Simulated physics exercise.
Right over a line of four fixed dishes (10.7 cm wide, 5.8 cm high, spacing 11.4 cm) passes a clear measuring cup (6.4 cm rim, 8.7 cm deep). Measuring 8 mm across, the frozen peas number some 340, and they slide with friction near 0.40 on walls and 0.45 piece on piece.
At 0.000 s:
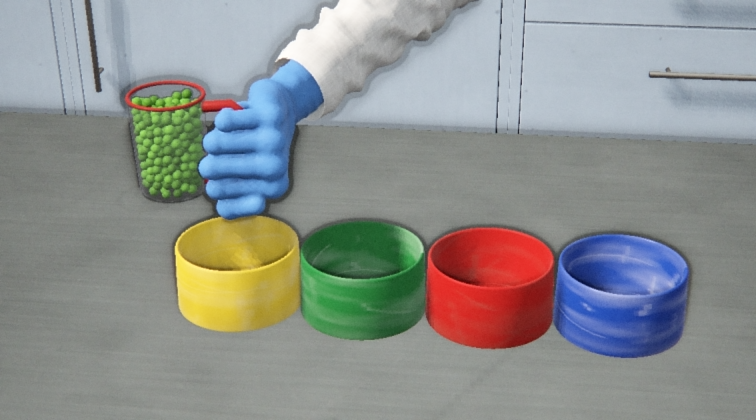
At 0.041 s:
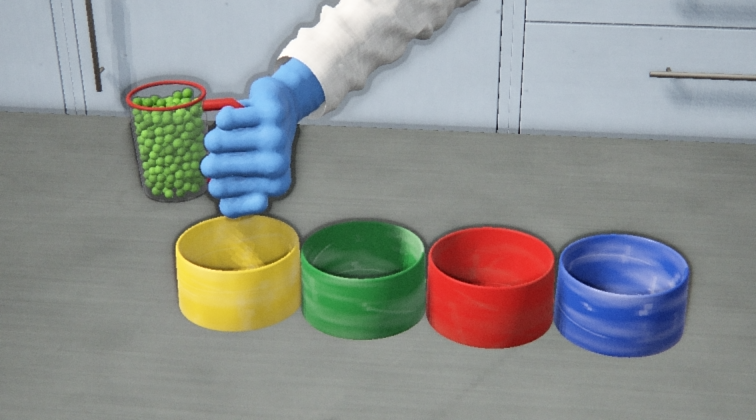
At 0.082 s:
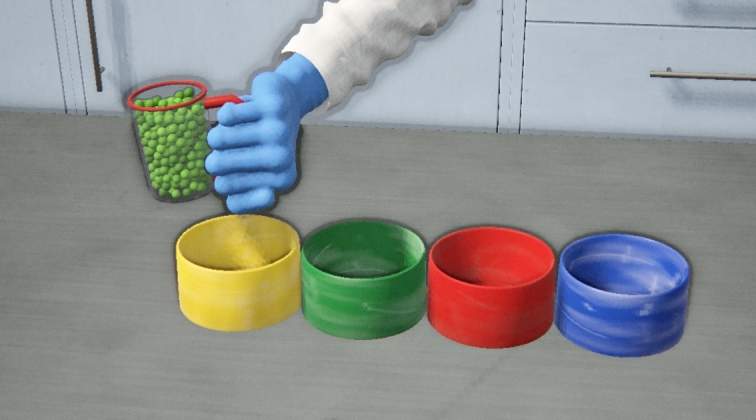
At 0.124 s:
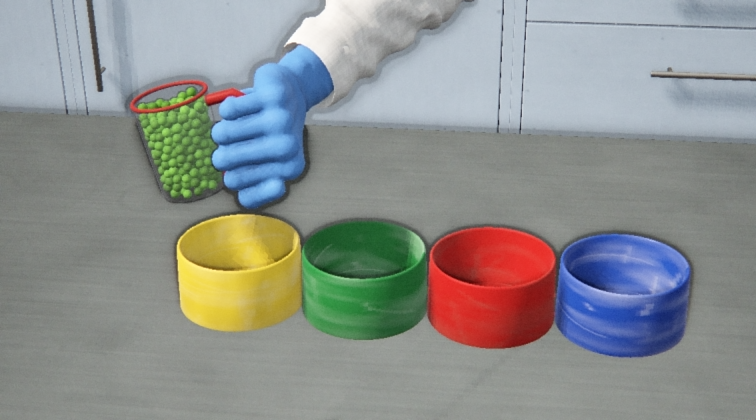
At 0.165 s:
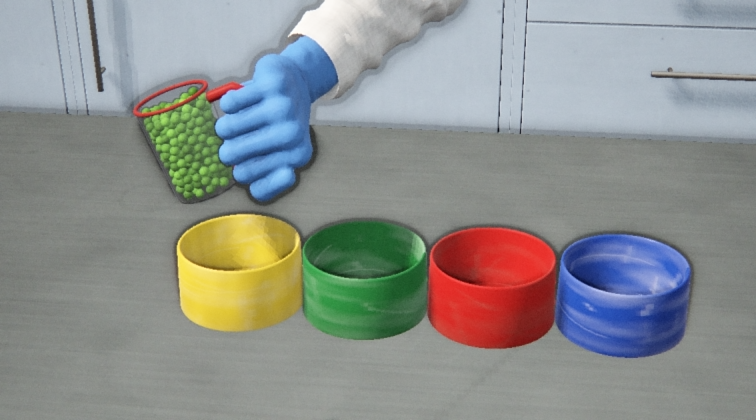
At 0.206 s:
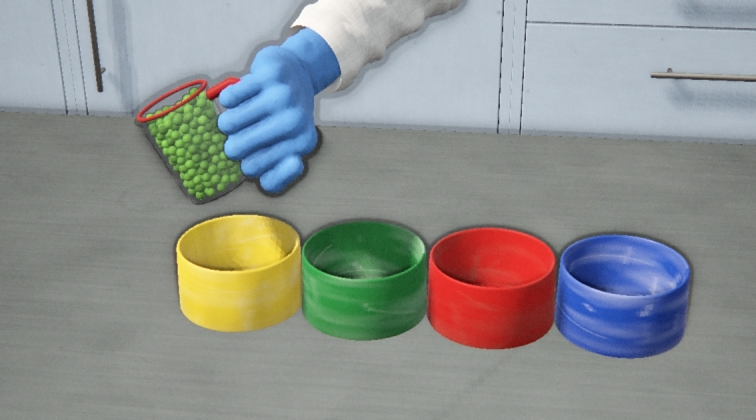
The footage shows a blue-gloved hand holding a clear, red-rimmed measuring cup of small green pieces above a grey surface, near yellow, green, red and blue dishes, shifting it slightly right while gradually tilting its rim leftward.
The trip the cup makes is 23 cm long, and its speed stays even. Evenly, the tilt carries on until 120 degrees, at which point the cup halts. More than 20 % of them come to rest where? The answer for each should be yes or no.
Red - no, blue - no, green - no, yellow - yes, counter - no.
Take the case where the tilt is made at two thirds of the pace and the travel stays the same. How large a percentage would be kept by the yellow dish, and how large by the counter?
Yellow 50; counter 10.
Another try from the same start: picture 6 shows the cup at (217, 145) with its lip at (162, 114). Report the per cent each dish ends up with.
Red 0; blue 0; green 90; yellow 10.
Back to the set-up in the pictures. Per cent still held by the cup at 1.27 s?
Load share: Near 0 percent.
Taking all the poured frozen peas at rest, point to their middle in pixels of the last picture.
Somewhere near (248, 283) in the last picture.
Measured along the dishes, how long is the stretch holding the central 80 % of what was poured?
Some 6 centimetres.
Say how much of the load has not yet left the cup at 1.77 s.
I'd say close to 0 per cent.
After 0.84 s, tilt 120 degrees; cup holds 45 %, yellow 50 %.
After 1.27 s, tilt 120 degrees; cup holds 0 %, yellow 95 %.
Then, at 1.77 s, tilt 120 degrees; cup holds 0 %, yellow 95 %.
At rest (2.1 s), red 0 %, blue 0 %, green 0 %, yellow 95 %, counter 5 %.
